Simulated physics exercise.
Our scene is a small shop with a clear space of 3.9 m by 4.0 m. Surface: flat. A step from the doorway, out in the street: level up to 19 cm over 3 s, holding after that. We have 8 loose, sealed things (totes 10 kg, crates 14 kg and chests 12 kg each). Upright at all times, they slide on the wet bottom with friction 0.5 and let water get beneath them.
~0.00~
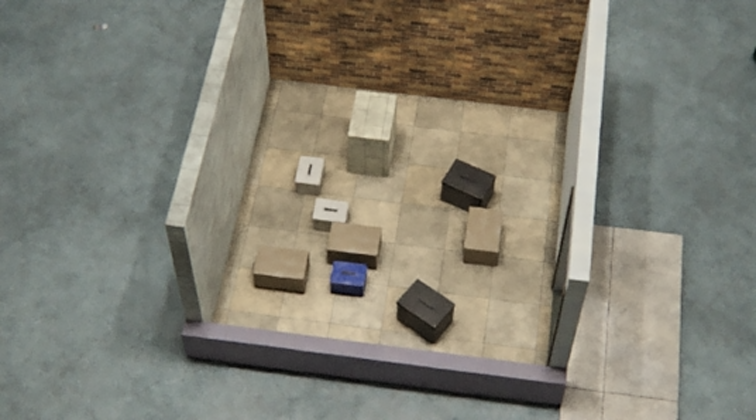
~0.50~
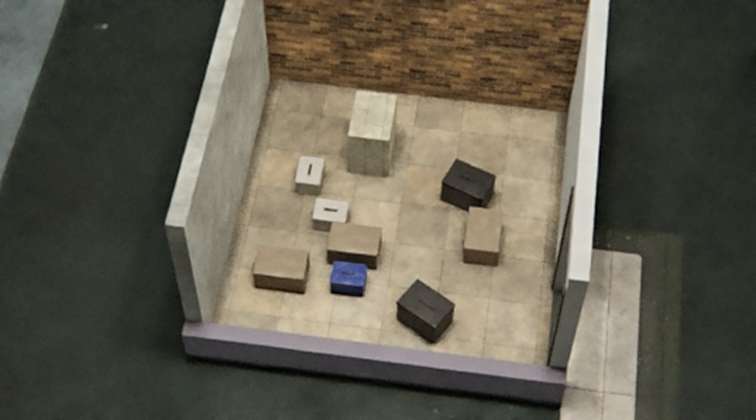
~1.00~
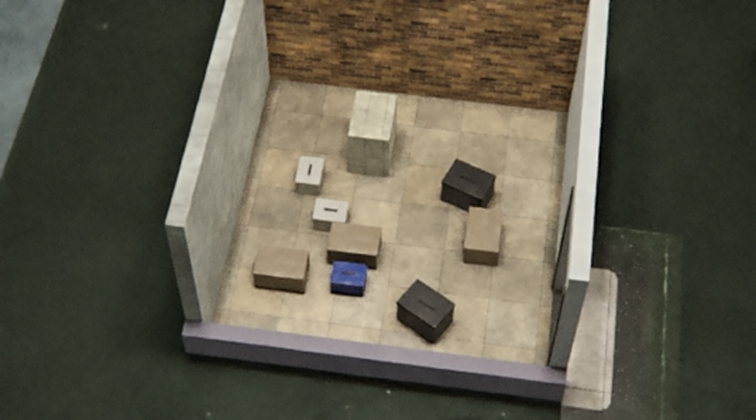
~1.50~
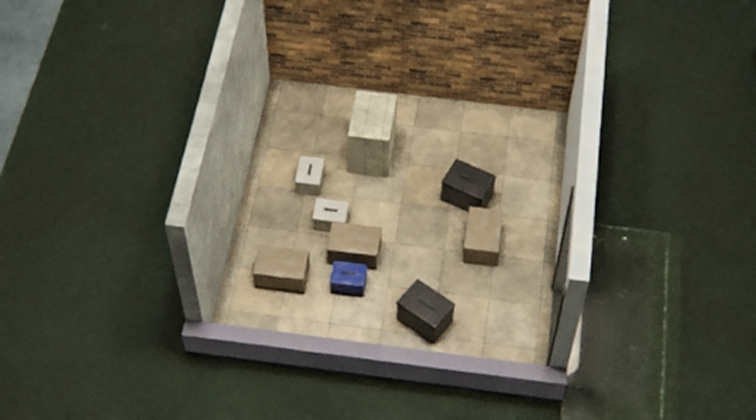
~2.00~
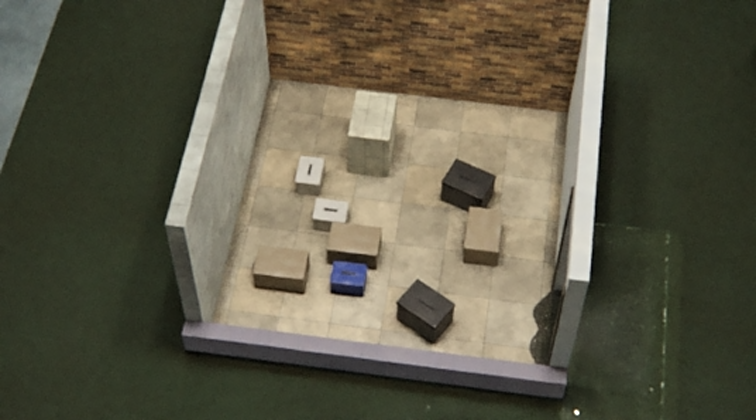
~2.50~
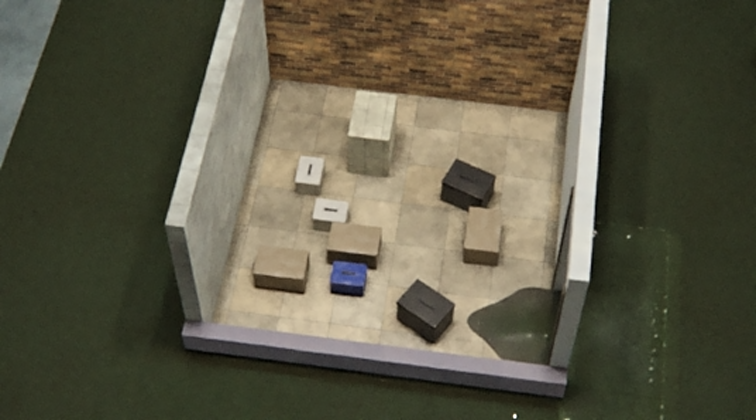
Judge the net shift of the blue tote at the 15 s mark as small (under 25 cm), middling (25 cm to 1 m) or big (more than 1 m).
Big.
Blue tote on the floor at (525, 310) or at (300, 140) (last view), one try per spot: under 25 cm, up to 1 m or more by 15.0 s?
Try one - it is swept a long way; try two - it is swept a long way.
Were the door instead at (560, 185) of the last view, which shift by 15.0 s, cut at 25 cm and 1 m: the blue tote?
The blue tote ends up a great distance away.
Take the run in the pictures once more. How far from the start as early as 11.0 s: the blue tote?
Roughly 150 centimetres by that point.
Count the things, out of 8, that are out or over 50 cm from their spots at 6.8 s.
The count is 3.
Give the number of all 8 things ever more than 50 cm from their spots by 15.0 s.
That adds up to 7.
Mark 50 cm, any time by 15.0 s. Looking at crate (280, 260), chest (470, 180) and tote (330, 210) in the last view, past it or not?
In that order: Over, less, over.
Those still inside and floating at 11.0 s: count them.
Total: 4.
After 3.5 s the blue tote is near (349, 274), 0.0 m from its start, aground; 0 afloat.
After 6.8 s the blue tote is near (280, 275), 0.8 m from its start, afloat; 3 afloat.
After 11.0 s the blue tote is near (299, 159), 1.7 m from its start, afloat; 4 afloat.
After 15.0 s the blue tote is near (449, 110), 2.7 m from its start, aground; 6 afloat.
